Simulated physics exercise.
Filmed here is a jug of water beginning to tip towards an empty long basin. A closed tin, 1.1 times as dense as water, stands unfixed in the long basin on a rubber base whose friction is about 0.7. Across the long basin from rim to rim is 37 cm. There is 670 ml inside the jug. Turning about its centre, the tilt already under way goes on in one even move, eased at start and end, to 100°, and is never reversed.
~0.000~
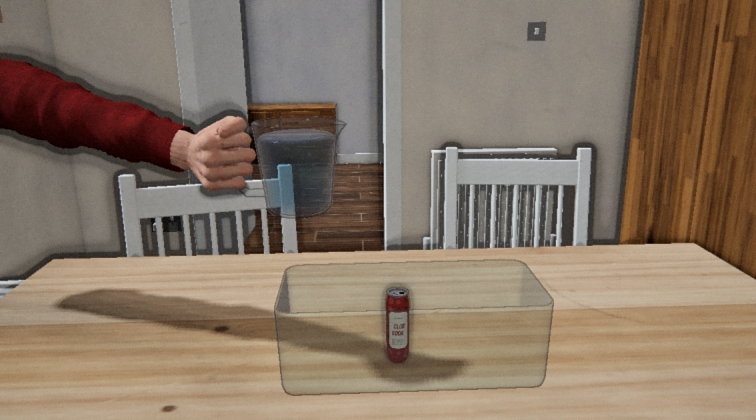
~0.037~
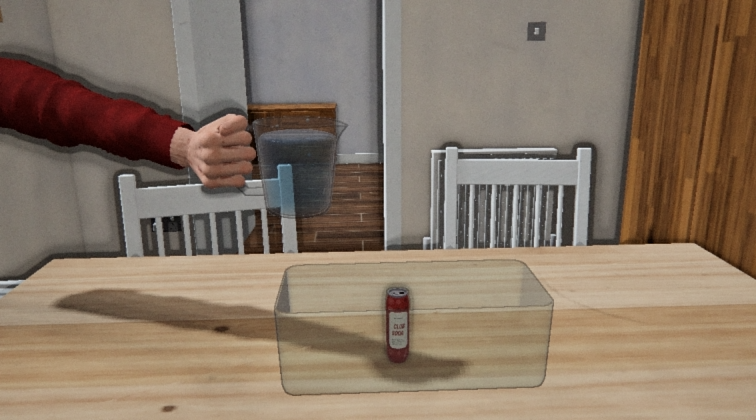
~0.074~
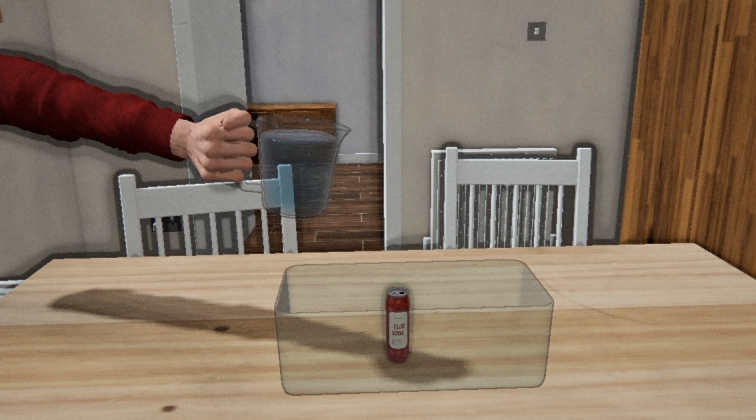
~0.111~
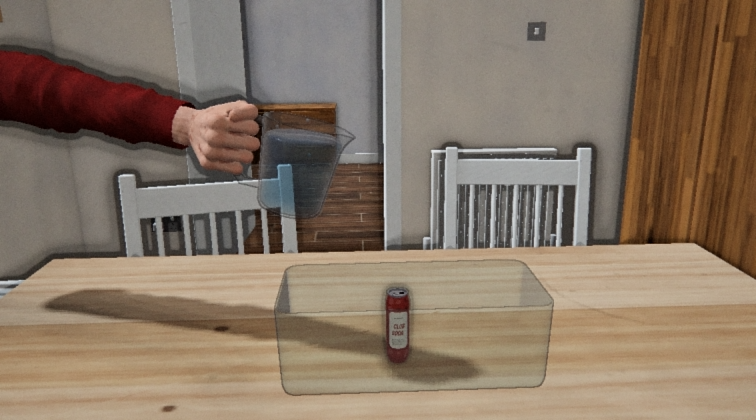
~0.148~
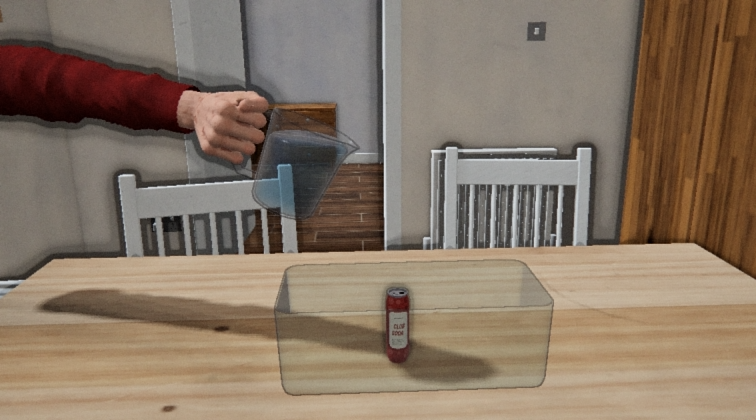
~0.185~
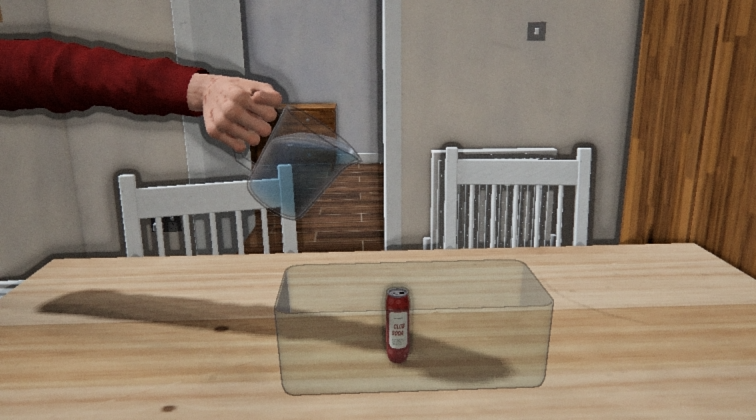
An arm in a red sleeve reaches in from the left above a pale wooden table, seen from a fixed, slightly raised view in a room with white chairs and grey walls. A clear jug of bluish water hangs from the fist, while a red tin stands in a see-through long basin below. The hand tilts the jug rightward, slowly at first, then more steeply, its shadow shifting across the tabletop.
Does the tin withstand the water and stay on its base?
Yes, it is still on its base.
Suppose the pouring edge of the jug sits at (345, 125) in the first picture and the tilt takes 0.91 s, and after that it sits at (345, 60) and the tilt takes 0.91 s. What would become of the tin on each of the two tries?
First it stays on its base; then it stays on its base.
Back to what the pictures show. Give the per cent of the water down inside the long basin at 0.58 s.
64 per cent, give or take a little.
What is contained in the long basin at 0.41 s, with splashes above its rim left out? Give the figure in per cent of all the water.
Roughly 12 percent.
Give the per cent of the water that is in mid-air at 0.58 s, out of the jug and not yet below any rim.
In-air share: About 22 %.
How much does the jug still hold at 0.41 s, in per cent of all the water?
Roughly 48 per cent.
After 0.41 s the tilt is 98° and 49 per cent is still to pour; the tin stands where it began.
After 0.58 s the tilt is 100° and 15 per cent is still to pour; the tin stands where it began.
After 0.76 s the tilt is 100° and 3 per cent is still to pour; the tin stands where it began.
After 0.95 s the tilt is 100° and 0 per cent is still to pour; the tin stands where it began.
In the end the tin stands where it began.
